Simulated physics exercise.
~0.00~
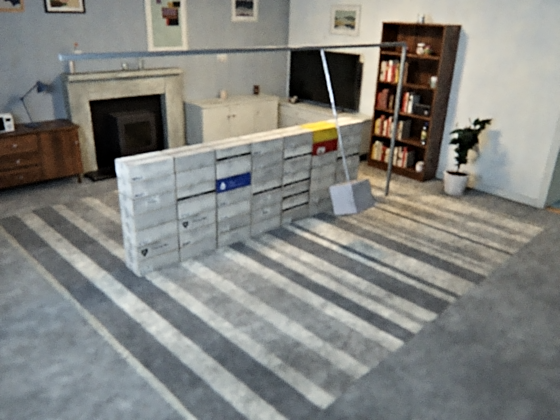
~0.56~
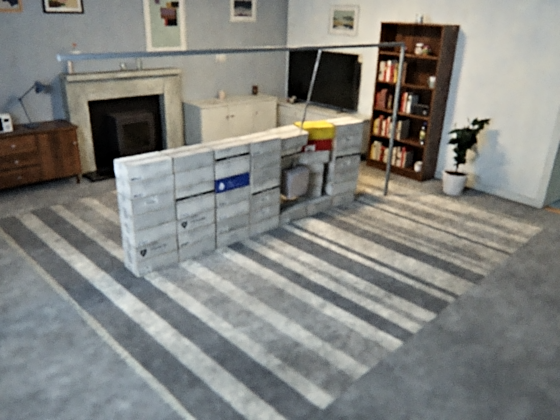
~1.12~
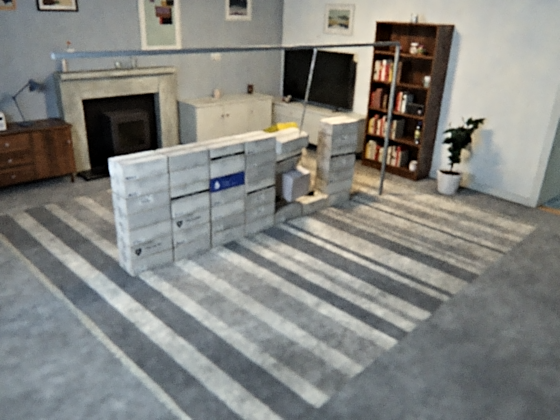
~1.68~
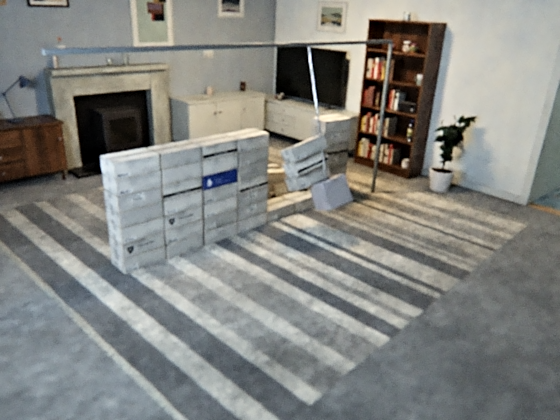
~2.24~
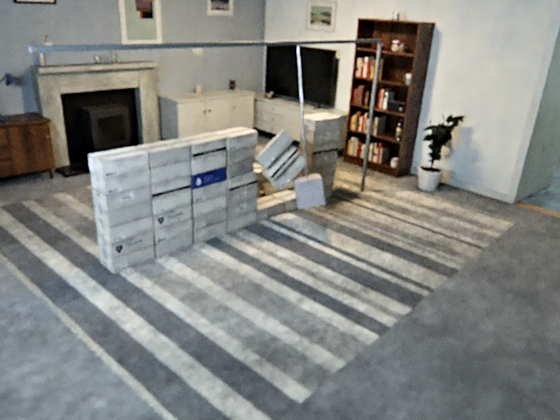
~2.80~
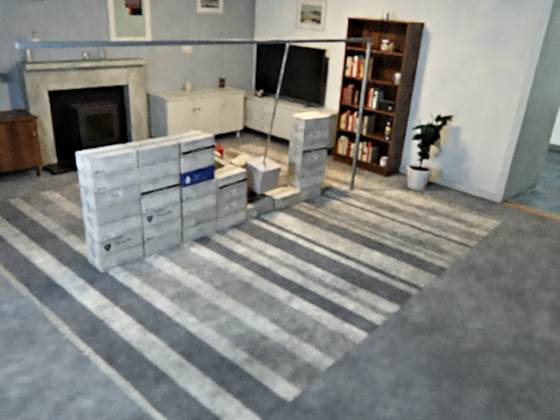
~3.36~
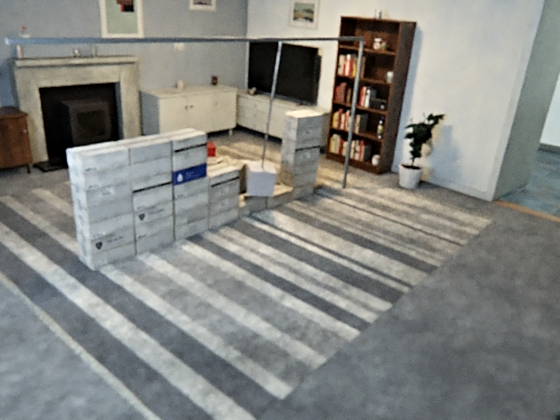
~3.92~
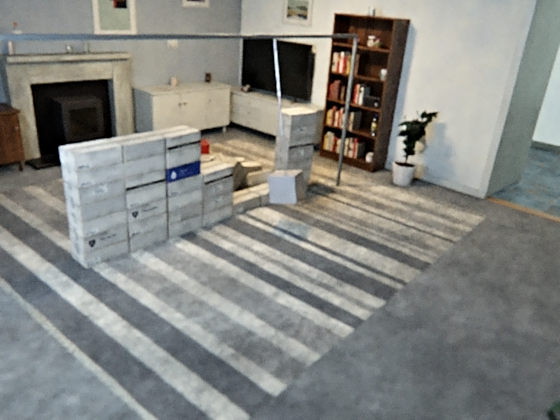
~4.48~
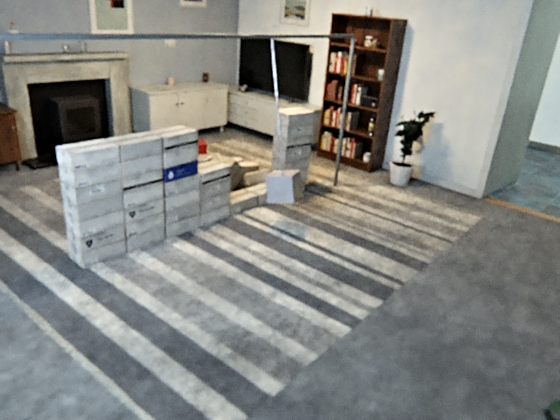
Hanging grey block swinging into a wall of pale boxes, knocking out the right-hand middle while the blue box stays up.
